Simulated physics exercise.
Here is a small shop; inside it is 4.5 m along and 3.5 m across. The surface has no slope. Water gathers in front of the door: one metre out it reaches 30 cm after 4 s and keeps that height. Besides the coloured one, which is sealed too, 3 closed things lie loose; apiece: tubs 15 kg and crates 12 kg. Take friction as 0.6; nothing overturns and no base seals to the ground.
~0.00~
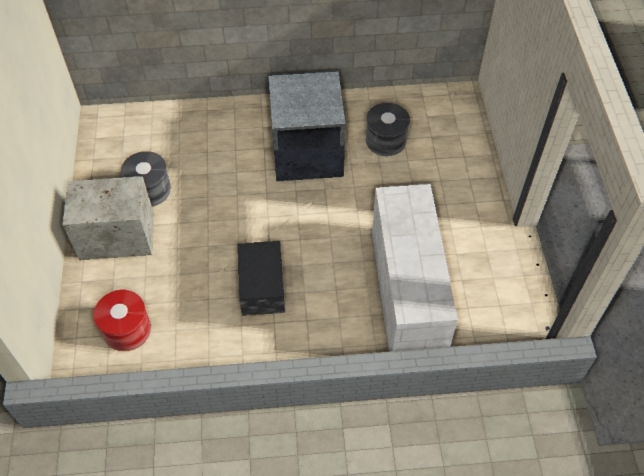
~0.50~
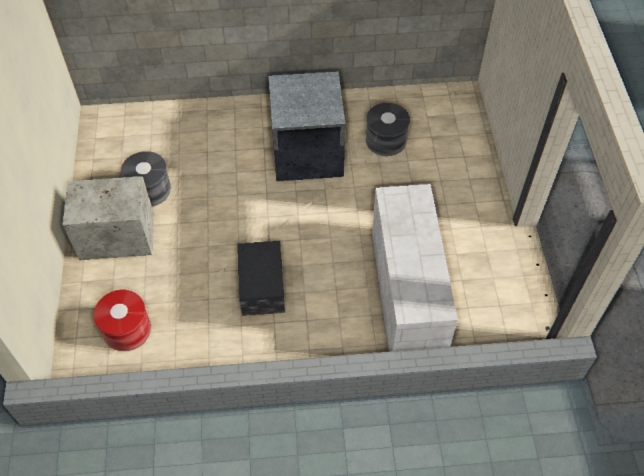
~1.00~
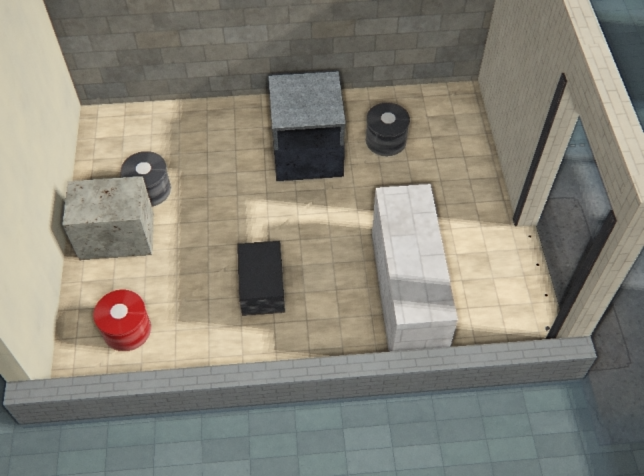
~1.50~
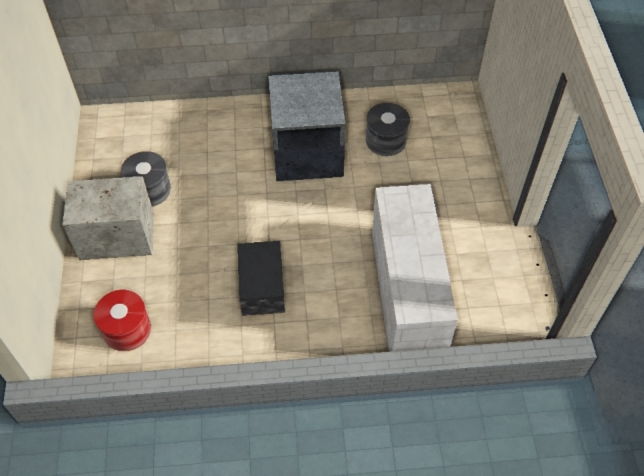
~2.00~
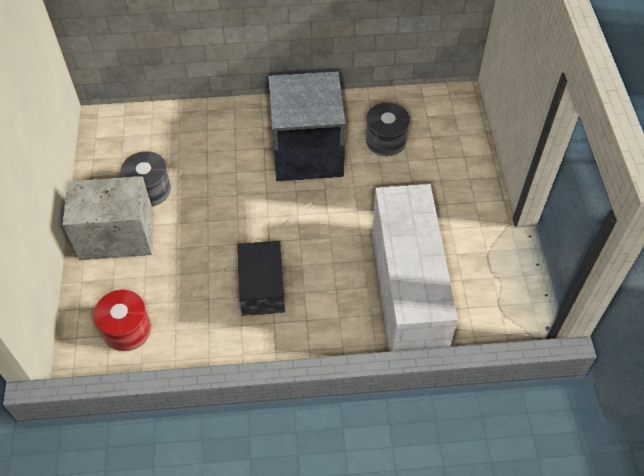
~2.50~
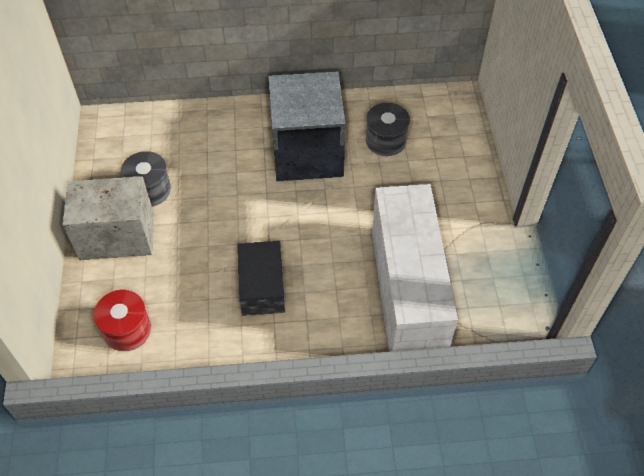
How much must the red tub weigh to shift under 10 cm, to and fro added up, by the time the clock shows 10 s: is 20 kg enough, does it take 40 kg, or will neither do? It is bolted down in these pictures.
I expect that the smaller load will do.
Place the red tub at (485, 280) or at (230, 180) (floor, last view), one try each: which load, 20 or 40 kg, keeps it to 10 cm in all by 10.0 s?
In that order: Neither is enough; the smaller is enough.
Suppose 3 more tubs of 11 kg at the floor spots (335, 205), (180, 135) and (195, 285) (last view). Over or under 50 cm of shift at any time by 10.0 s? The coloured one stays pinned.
In that order: Past it, over, less.
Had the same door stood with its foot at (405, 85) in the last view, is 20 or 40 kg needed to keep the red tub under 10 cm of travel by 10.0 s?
In that case only the higher weight holds it.
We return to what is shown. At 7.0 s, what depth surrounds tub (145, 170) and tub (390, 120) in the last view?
About 2 and 8 cm.
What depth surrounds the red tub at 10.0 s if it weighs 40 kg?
Roughly 9 cm.
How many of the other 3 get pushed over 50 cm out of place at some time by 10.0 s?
That makes 1.
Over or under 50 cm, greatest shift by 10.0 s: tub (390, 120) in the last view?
Answer: Past it.
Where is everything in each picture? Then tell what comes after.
The red tub at (119, 312) rests on the ground; 0.0 m2 under water; 0 of 4 have shifted, in the first picture.
The red tub at (119, 312) rests on the ground; 0.0 m2 under water; 0 of 4 have shifted, in the second picture.
The red tub at (119, 312) rests on the ground; water covers 0.0 m2; 0 of 4 have shifted, in the third picture.
The red tub at (119, 312), on the bottom; water covers 0.0 m2; 0 of 4 have shifted, in the fourth picture.
The red tub at (119, 312) rests on the ground; water covers 0.3 m2; 0 of 4 have shifted, in the fifth picture.
The red tub at (119, 312), on the bottom; 1.0 m2 under water; 0 of 4 have shifted, in the sixth picture.
After 3.5 s the red tub would be 0 cm from its start with 20 kg and 0 cm from its start with 40 kg; 0 cm of water round it then.
After 4.5 s the red tub would be 0 cm from its start with 20 kg and 0 cm from its start with 40 kg; 0 cm of water round it then.
After 7.0 s the red tub would be 0 cm from its start with 20 kg and 0 cm from its start with 40 kg; 2 cm of water round it then.
After 10.0 s the red tub would be 1 cm from its start with 20 kg and 0 cm from its start with 40 kg; 9 cm of water round it then.
